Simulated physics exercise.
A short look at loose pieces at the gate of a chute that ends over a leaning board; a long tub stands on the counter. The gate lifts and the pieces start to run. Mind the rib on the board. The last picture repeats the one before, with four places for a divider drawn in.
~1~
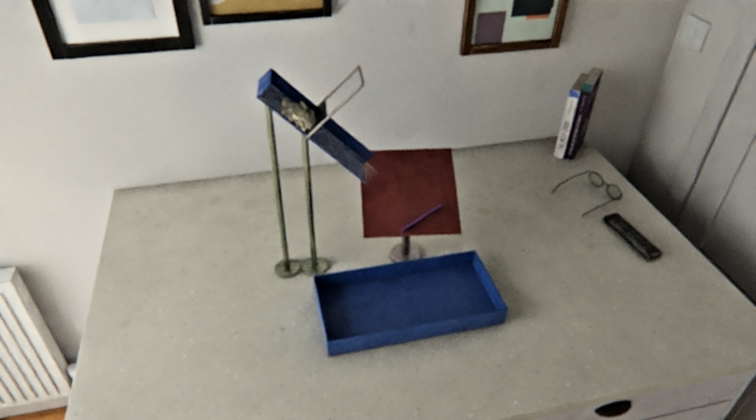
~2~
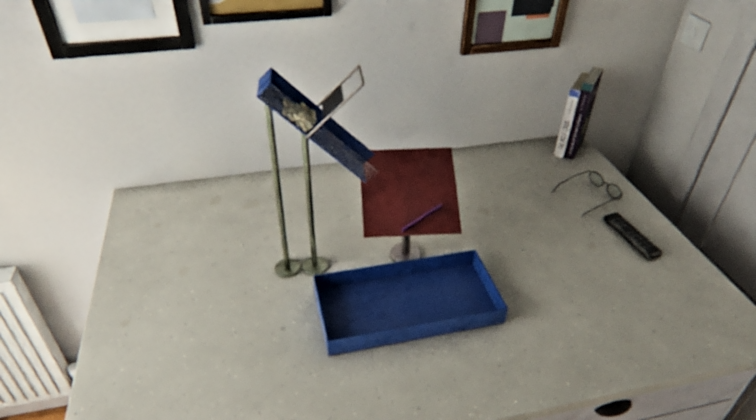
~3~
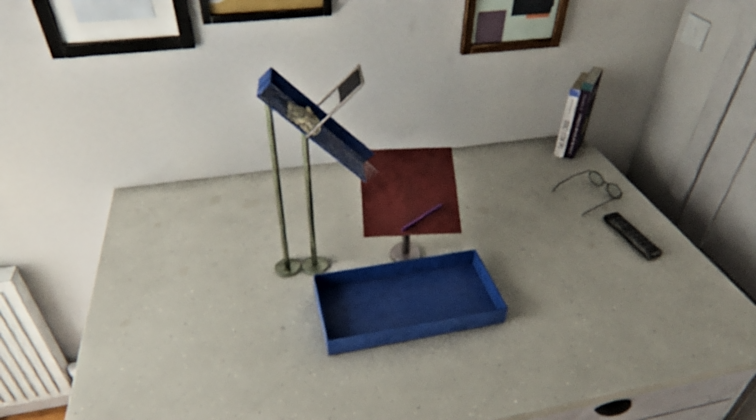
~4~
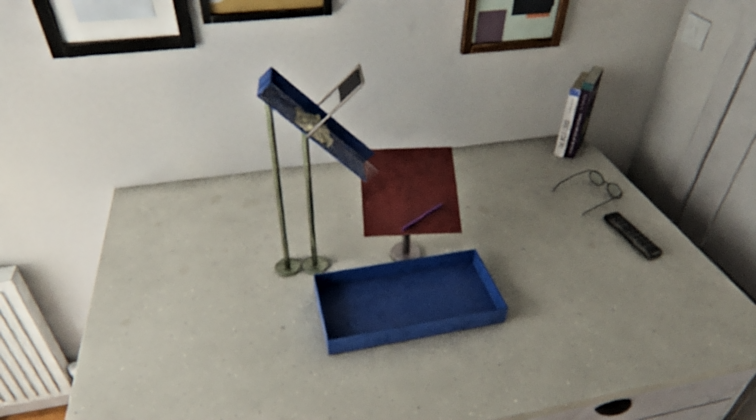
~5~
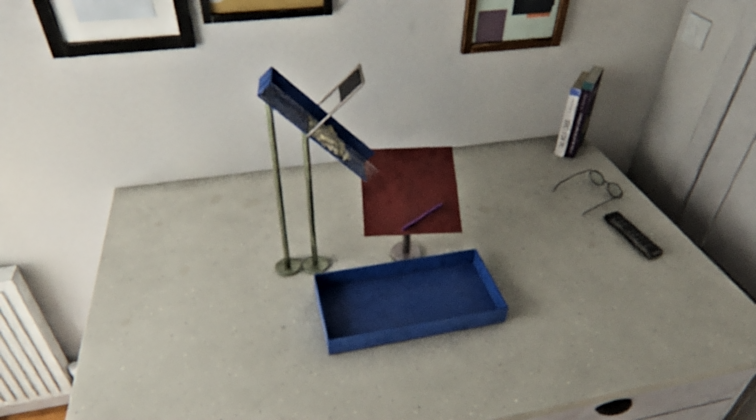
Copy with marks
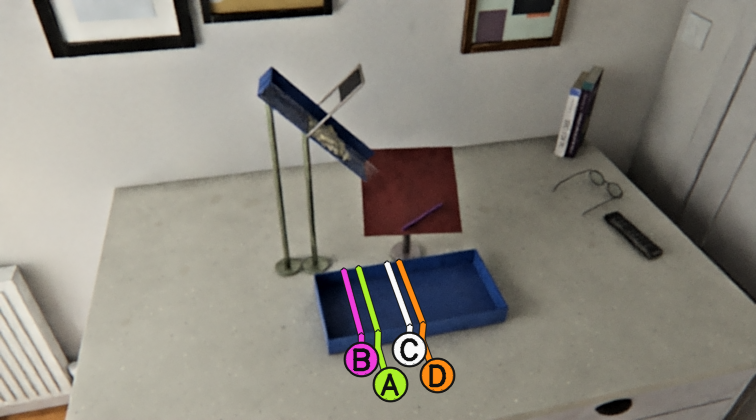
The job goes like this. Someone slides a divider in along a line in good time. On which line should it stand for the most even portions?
I would pick line C.
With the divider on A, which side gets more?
More lands on the right.
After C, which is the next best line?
That would be D.
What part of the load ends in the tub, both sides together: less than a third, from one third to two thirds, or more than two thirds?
It is from one third to two thirds.
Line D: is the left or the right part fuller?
Left.
On the marked copy, line A crosses the front rim at (377, 331); line B crosses the front rim at (361, 334); line C crosses the front rim at (409, 325); line D crosses the front rim at (422, 323).
Choosing A, of what is caught, a stray few on the left of the divider, nearly all on the right.
Choosing B, of what is caught, none on the left of the divider, all on the right.
Choosing C, of what is caught, about half on the left of the divider, about half on the right.
Choosing D, of what is caught, most on the left of the divider, about a quarter on the right.
